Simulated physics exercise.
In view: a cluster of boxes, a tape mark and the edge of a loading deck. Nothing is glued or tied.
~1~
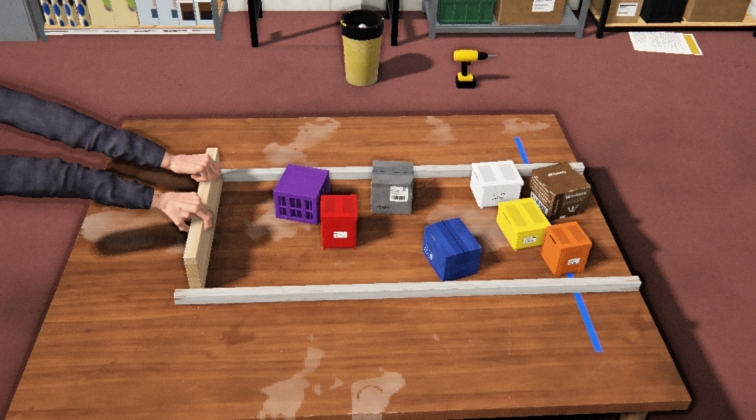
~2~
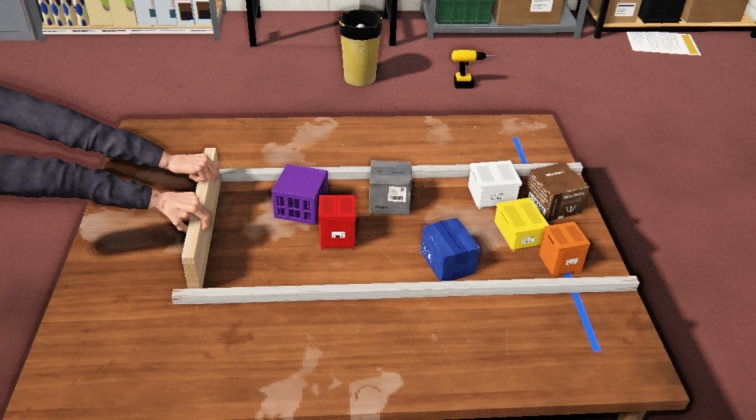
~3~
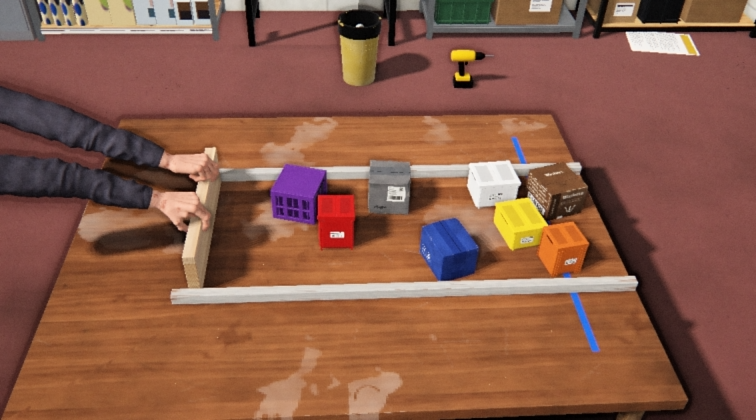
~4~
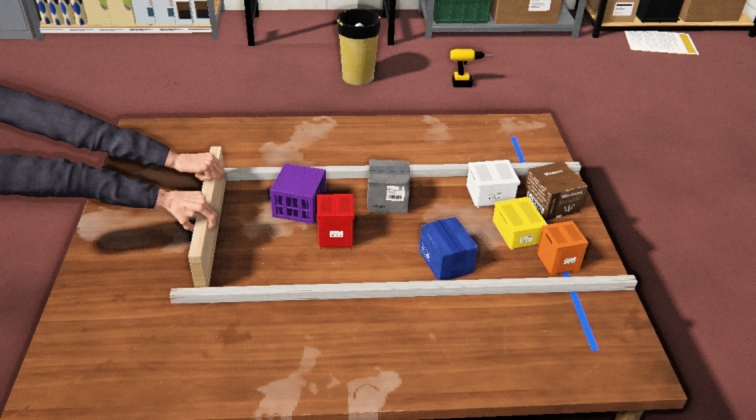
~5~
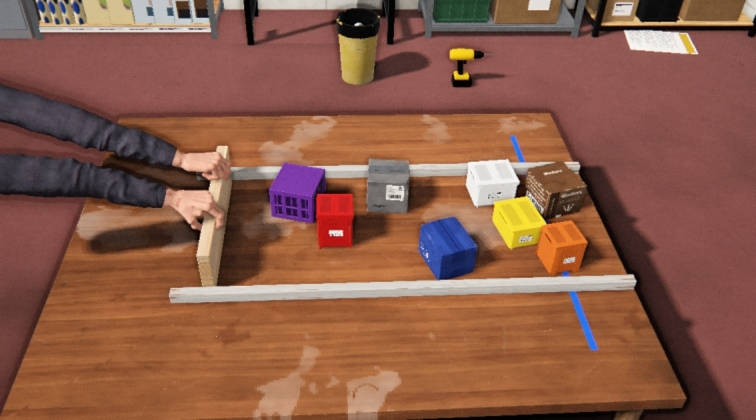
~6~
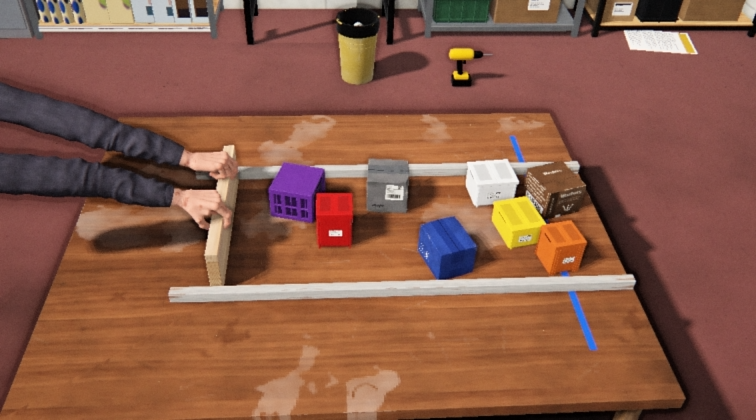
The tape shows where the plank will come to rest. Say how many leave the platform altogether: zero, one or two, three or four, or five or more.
The number that fall off is three or four.
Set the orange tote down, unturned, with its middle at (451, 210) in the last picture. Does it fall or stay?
Then it remains up.
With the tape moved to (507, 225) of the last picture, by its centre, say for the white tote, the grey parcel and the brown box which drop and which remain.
The white tote comes down; the grey parcel holds on; the brown box drops off.
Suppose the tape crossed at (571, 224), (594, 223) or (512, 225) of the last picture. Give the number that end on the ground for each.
In that order 5, 8 and 2.
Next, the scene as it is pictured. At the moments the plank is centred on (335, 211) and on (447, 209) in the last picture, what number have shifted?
By then 3, and 6.
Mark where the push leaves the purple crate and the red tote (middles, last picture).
First (558, 185), then (568, 214).
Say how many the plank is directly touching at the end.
3 of them.
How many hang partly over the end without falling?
The number is 2.
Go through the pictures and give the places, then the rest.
In the first frame, brown box (558, 191); orange tote (565, 249); yellow tote (523, 224); plank (205, 216); tape (551, 226).
In the second frame, orange tote (563, 250); grey parcel (390, 188).
In the third frame, yellow tote (520, 224); purple crate (300, 194).
In the fourth frame, brown box (555, 190); white tote (492, 184).
In the fifth frame, orange tote (561, 248); red tote (335, 221).
In the sixth frame, brown box (553, 190); orange tote (560, 248); yellow tote (518, 223); plank (224, 213); tape (546, 224).
Early on, none off yet; brown box at rest near (553, 190); orange tote at rest near (560, 248); yellow tote at rest near (518, 223).
A while later, none off yet; brown box travelled about its own width near (581, 192); orange tote at rest near (560, 248); yellow tote at rest near (518, 223).
Finally, the number that fall off is three or four; lost, grey parcel, white tote and brown box.
